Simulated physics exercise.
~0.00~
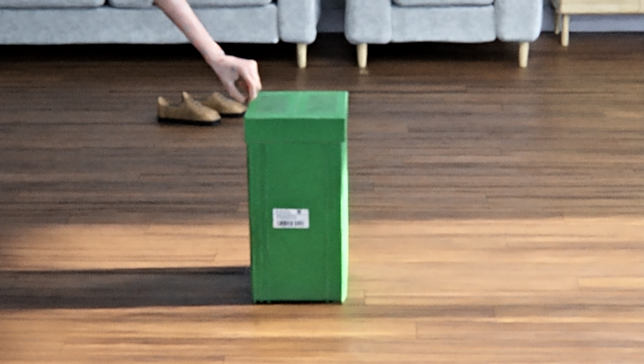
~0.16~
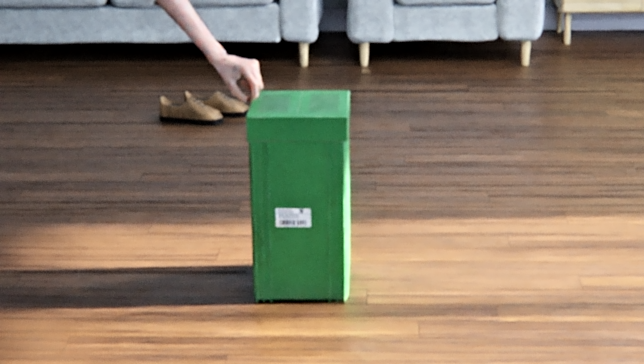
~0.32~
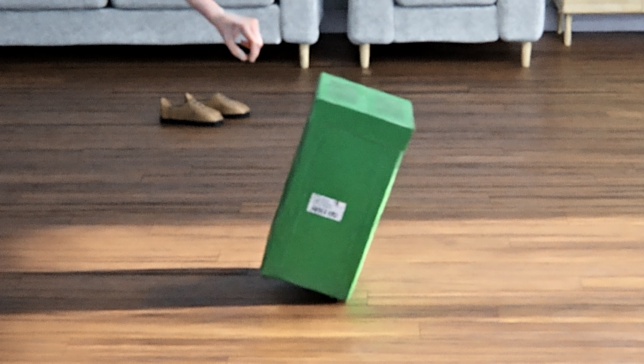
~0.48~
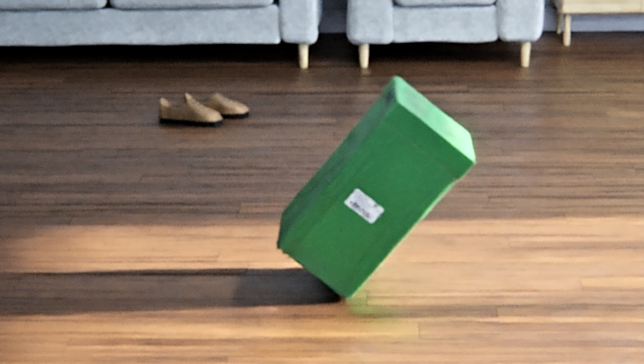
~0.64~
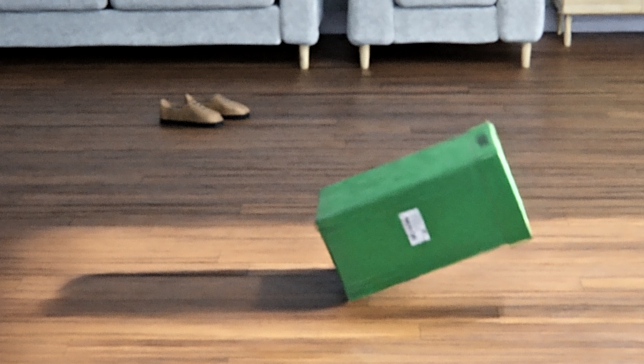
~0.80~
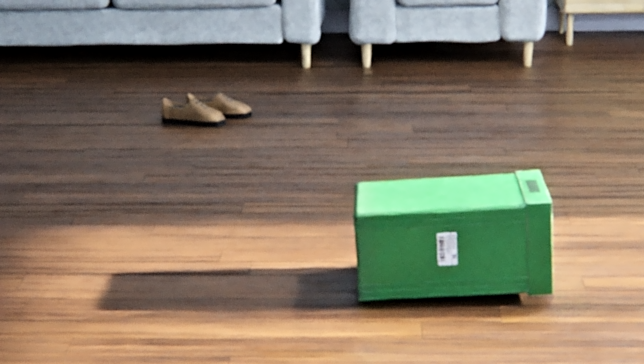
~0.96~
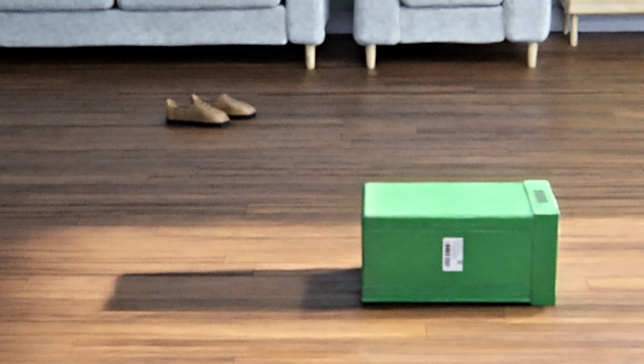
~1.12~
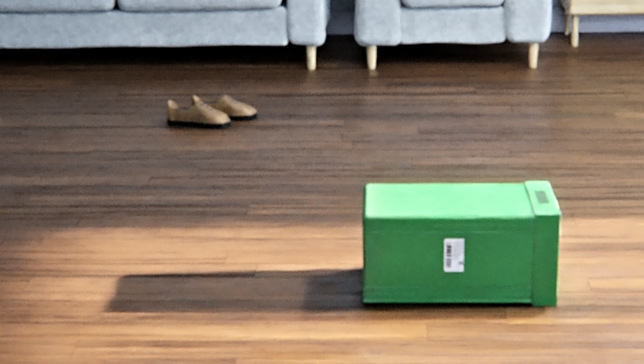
A tall green box stood upright on a wooden floor until a hand pushed it near the top and drew back, leaving it to tip over to the right. It landed on its side and lay still, with shoes and gray sofas behind it.
